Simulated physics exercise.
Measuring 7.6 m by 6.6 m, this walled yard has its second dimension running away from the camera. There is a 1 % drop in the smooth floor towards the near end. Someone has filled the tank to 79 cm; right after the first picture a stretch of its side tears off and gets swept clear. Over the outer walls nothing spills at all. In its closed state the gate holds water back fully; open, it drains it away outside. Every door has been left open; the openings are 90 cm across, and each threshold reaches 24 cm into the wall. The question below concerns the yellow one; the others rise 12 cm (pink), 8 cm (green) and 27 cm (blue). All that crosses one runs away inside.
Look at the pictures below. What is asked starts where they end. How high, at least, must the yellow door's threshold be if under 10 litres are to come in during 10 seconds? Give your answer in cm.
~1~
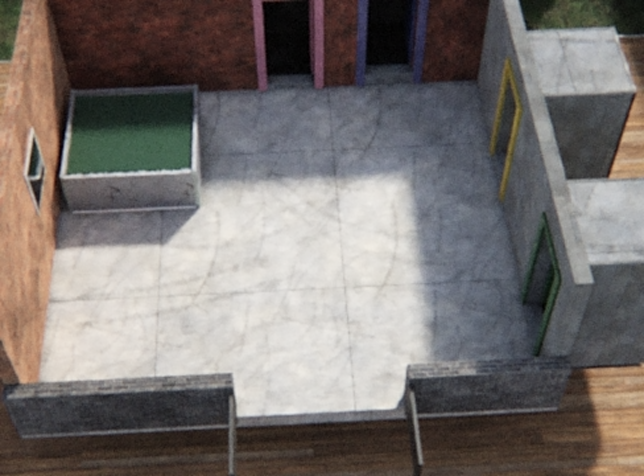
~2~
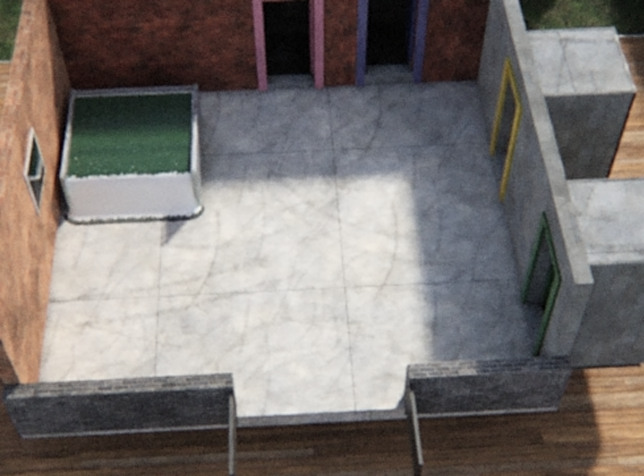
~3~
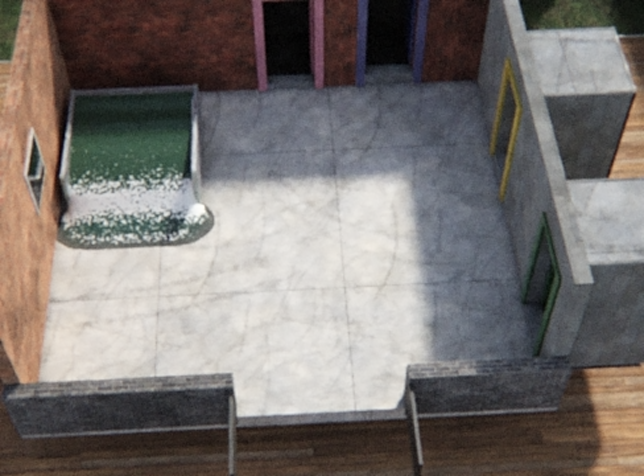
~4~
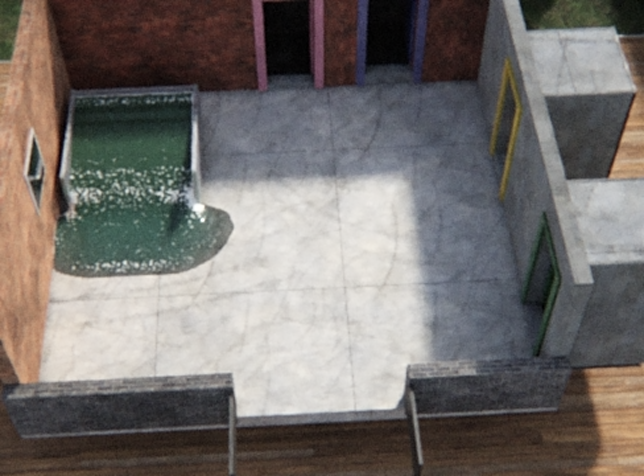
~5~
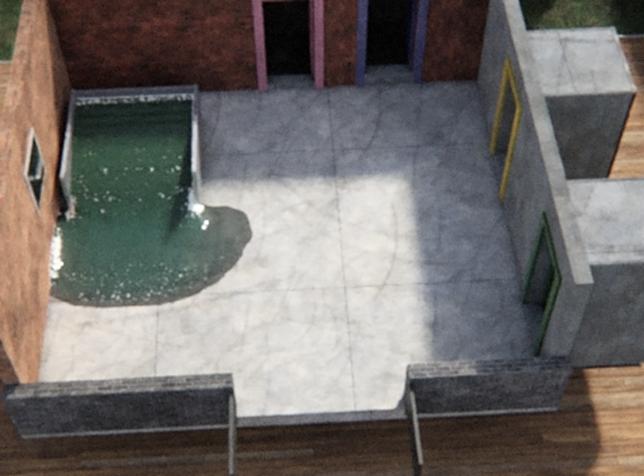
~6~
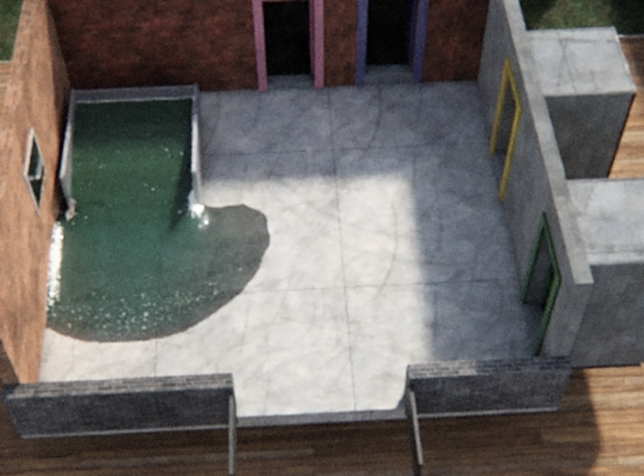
I would say about 5 cm.
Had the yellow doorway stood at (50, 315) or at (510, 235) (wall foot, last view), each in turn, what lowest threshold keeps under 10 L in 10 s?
First place around 19 cm, second around 9.5 cm.
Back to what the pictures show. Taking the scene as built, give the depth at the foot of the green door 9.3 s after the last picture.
10.0 cm.
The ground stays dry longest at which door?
Last: Pink.
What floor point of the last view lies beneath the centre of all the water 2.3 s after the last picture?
Centre estimate: (153, 304) px, approximately.
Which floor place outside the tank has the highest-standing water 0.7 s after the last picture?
Look close to (36, 412).
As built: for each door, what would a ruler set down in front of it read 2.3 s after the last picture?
Pink door 0 cm, green door 0 cm, yellow door 0 cm, blue door 0 cm.
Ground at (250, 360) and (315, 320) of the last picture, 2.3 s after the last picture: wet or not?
Note: Point one reached; point two reached.
Then, 0.7 s after the last picture water covers 30 % of the floor, deepest (50 cm) near (36, 412); it has not reached the yellow door.
Then, 2.3 s after the last picture water covers 40 % of the floor, deepest (37 cm) near (36, 412); it has not reached the yellow door.
Then, 9.3 s after the last picture water covers 85 % of the floor, deepest (10 cm) near (540, 386); 6 cm at the yellow door, 0 litres in over its 14 cm threshold.
At the yellow door as built, the water peaked near 8 cm, 6.1 s after the last picture.
With a threshold of 4.5 cm, 13 litres would have come in within the 10 s; with 5.5 cm, 7 litres. So under 10 litres takes about 5 cm.
